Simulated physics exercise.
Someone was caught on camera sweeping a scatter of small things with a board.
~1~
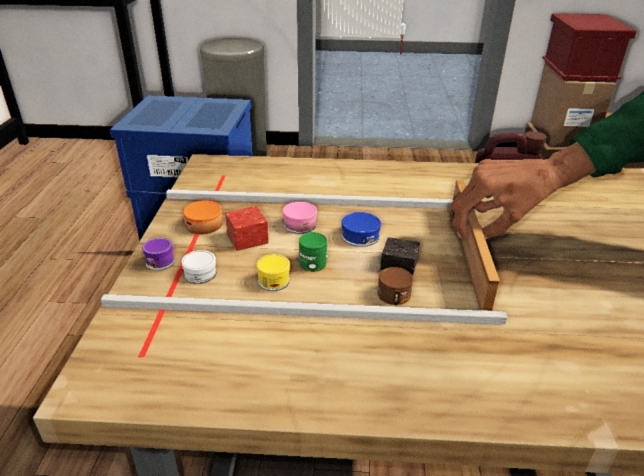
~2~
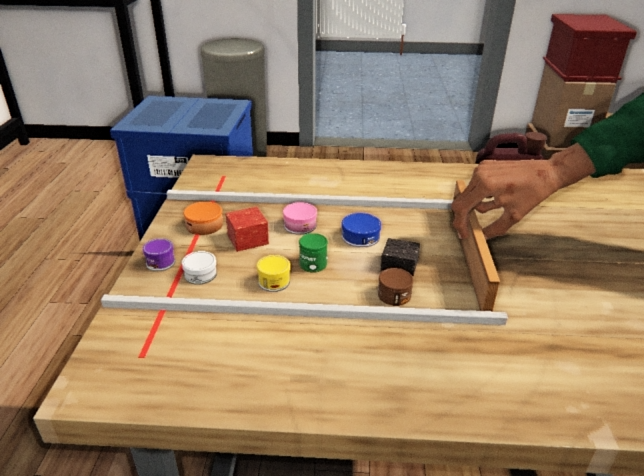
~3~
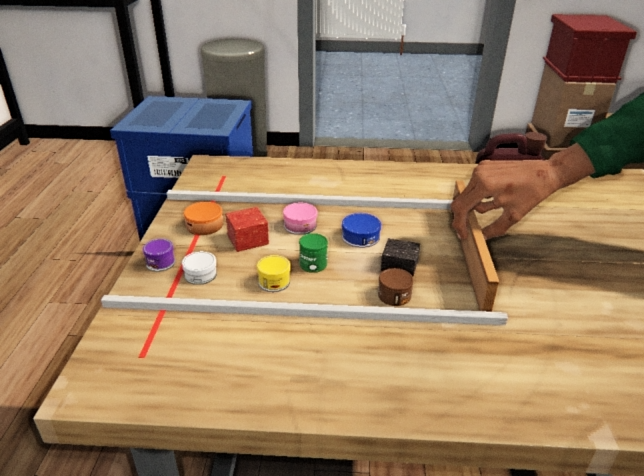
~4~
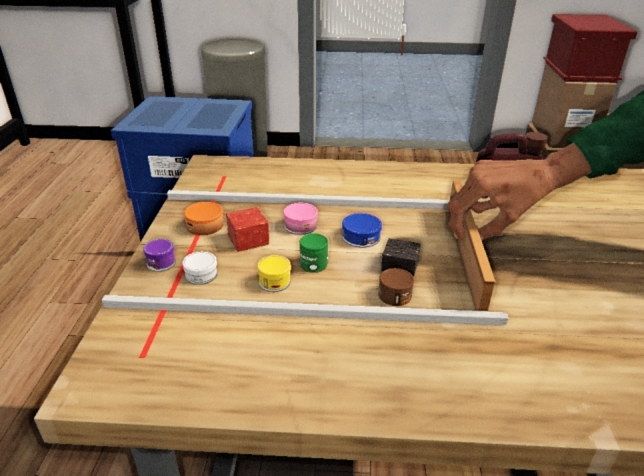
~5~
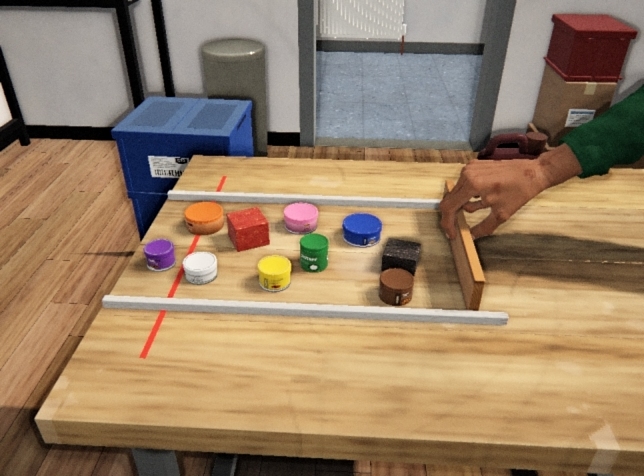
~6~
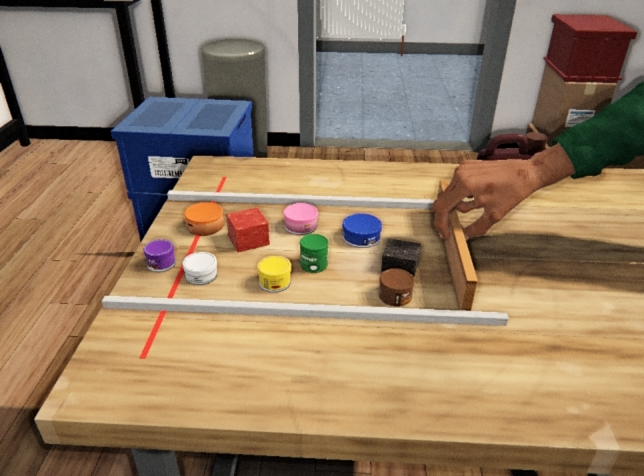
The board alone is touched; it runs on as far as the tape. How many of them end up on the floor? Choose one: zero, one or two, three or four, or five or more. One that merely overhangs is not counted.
One or two.
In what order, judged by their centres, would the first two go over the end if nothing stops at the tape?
Order: Purple pot first, white tin second.
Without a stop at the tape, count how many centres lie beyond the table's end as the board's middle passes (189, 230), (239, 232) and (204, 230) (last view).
In order, that gives 4, then 0, then 1.
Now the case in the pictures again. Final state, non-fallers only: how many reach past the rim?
As for overhanging, the count is 3.
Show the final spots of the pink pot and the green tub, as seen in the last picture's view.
Final centres, in order: Near (191, 207), near (139, 247).
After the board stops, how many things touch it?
Contact count: 4.
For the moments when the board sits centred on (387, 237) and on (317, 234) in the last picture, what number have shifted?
Counts: 2 and 6.
Soon after, none off yet; purple pot at rest near (160, 256); orange tub at rest near (204, 219); white tin at rest near (201, 269).
After that, none off yet; purple pot at rest near (160, 256); orange tub at rest near (204, 219); white tin moving near (197, 268).
In the end, the number that fall off is one or two; gone, white tin and purple pot.
